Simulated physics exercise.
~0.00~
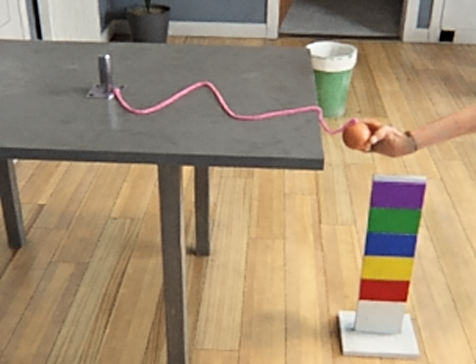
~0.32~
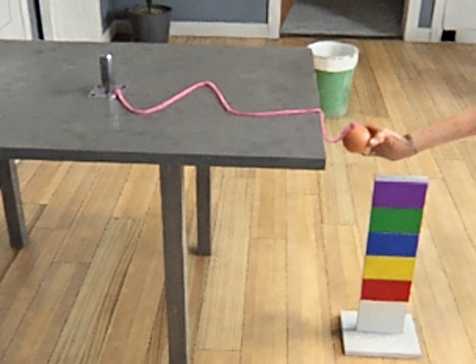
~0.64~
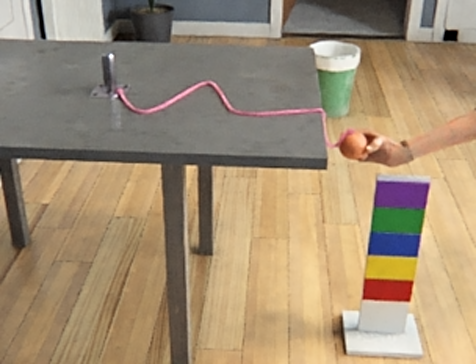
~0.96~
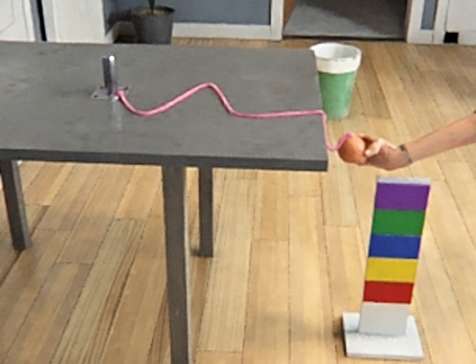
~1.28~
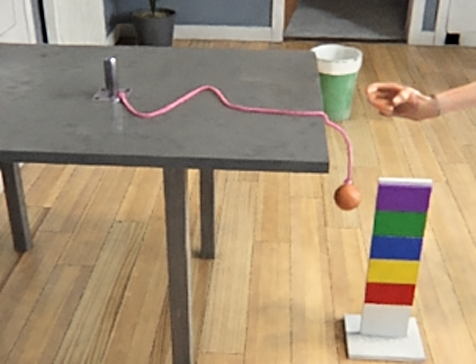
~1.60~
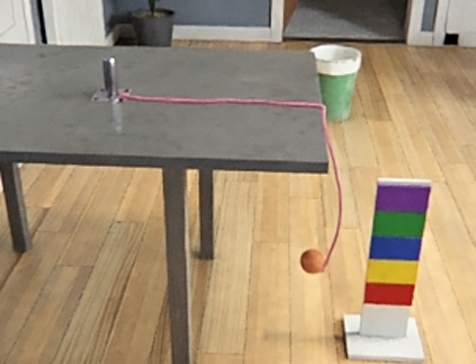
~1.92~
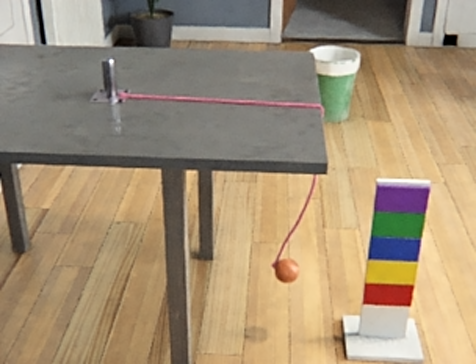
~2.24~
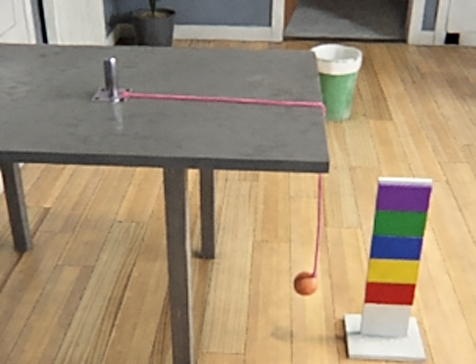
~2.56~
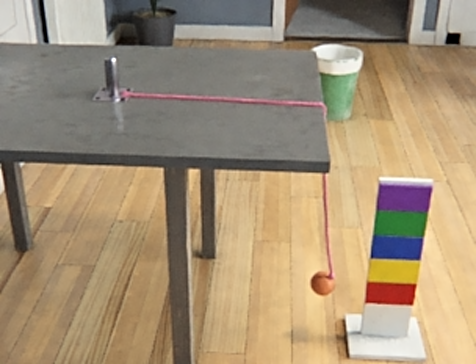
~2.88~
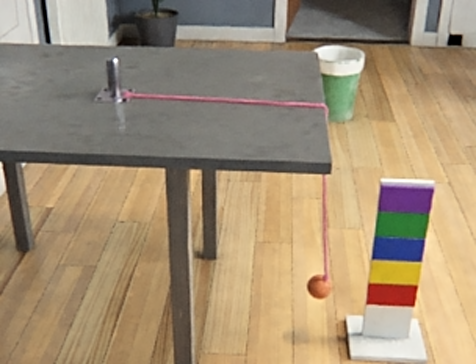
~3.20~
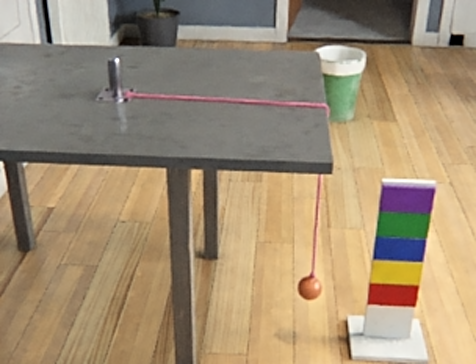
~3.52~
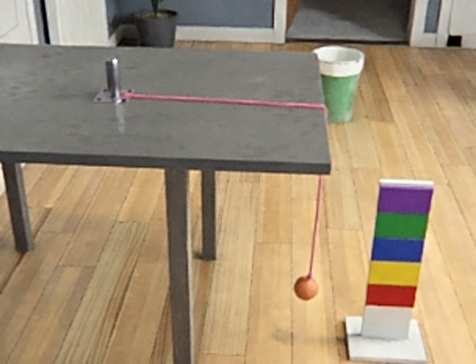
An orange ball on a slack pink cord was held just past the edge of a gray table until the hand let go, and it dropped, swung left and back, then hung nearly still, level with the striped board's red band.
